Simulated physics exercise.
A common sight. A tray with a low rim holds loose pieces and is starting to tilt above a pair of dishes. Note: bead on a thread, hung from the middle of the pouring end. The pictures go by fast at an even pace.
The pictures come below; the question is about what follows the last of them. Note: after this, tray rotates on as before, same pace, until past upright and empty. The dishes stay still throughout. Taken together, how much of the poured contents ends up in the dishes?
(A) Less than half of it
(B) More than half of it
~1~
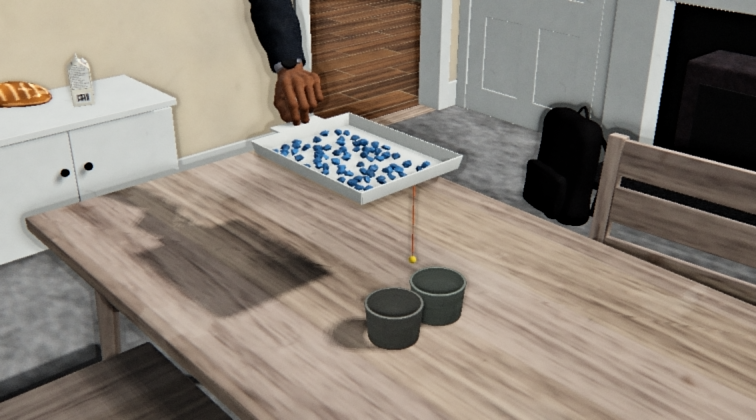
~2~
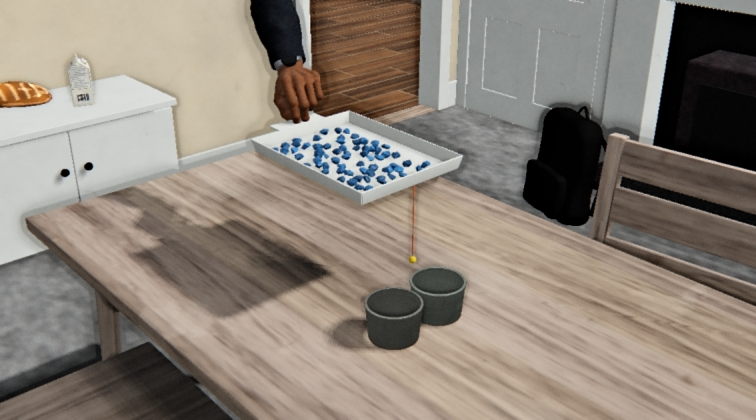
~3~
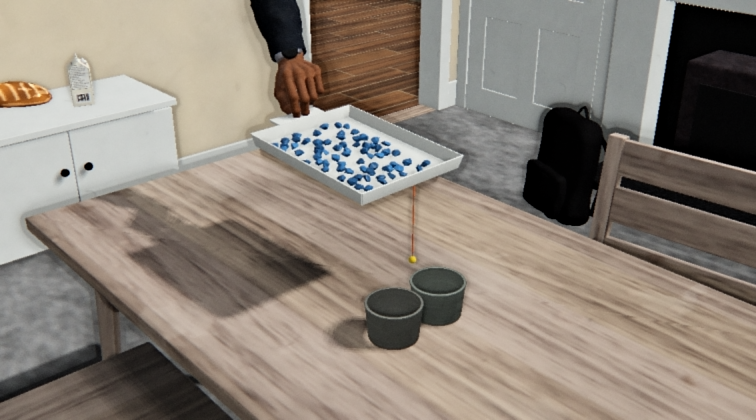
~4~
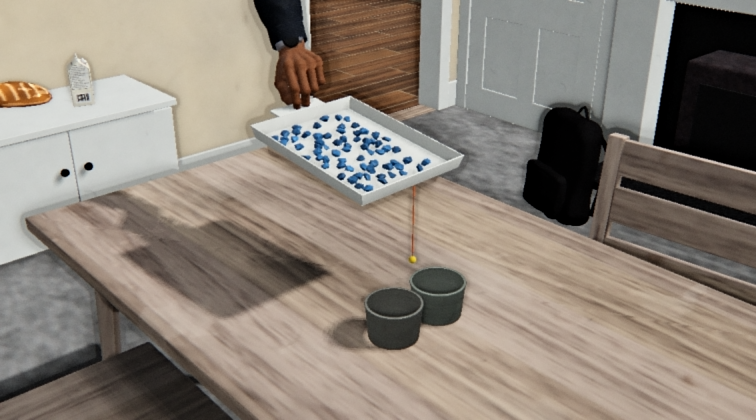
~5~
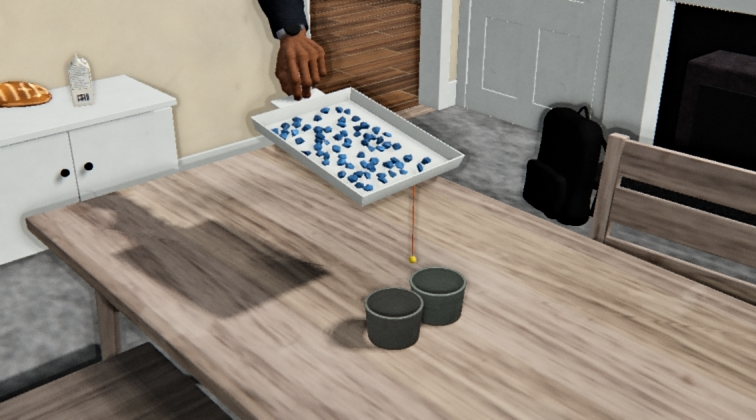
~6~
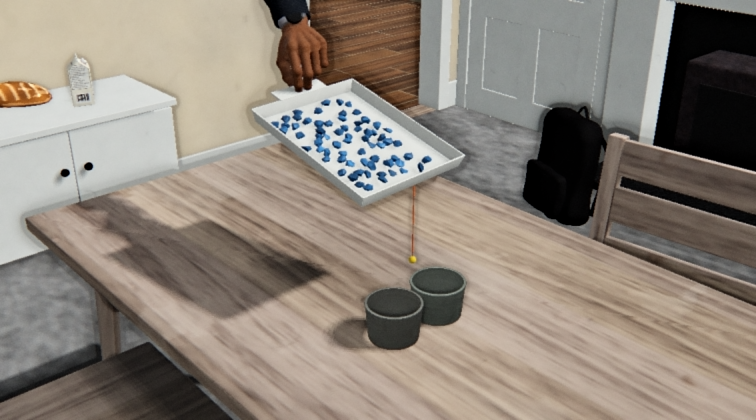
Answer: B.
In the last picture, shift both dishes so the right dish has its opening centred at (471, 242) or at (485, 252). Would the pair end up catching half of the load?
At place one not up to half; at place two not up to half.
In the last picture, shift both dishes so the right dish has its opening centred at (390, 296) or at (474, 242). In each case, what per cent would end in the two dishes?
Trial 1 50%, trial 2 0%.
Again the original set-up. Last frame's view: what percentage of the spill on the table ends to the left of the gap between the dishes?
That's roughly 30 per cent of the pieces.
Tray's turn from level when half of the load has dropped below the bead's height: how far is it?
It is at around 105 degrees by then.
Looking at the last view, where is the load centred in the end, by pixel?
Close to (407, 324).
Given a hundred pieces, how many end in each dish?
Count per hundred - left dish ~ 50, right dish ~ 30.
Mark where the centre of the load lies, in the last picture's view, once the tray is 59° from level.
Centre estimate: (392, 179).
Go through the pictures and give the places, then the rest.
The first frame shows corners of the pouring end (362, 191) and (458, 156), level; middle of the load (346, 159), aquarium stones; left dish (413, 328); right dish (457, 304); bead on its thread (412, 260).
The second frame shows corners of the pouring end (362, 191) and (458, 155), level; middle of the load (346, 158).
The third frame shows corners of the pouring end (362, 192) and (459, 155), tipped barely, lowest at the left corner; middle of the load (346, 155).
The fourth frame shows corners of the pouring end (363, 193) and (459, 155), tipped a little, lowest at the left corner; middle of the load (346, 150).
The fifth frame shows corners of the pouring end (363, 194) and (460, 155), tipped a little, lowest at the left corner; middle of the load (346, 146).
The sixth frame shows corners of the pouring end (364, 195) and (460, 155), tipped a little, lowest at the left corner; middle of the load (347, 142); left dish (413, 328); right dish (457, 304).
Just after the last frame, tray tipped steeply; almost all on the tray; just a few in the left dish; about a tenth in the air.
A moment on, tray tipped right over; roughly half on the tray; about a tenth in the left dish; about a tenth in the right dish; about a tenth outside both; roughly a quarter in the air.
Further on, tray tipped past a quarter turn; roughly half in the left dish; roughly a quarter in the right dish; roughly a quarter outside both.
When it is over, tray tipped past a quarter turn; roughly half in the left dish; roughly a quarter in the right dish; roughly a quarter outside both.
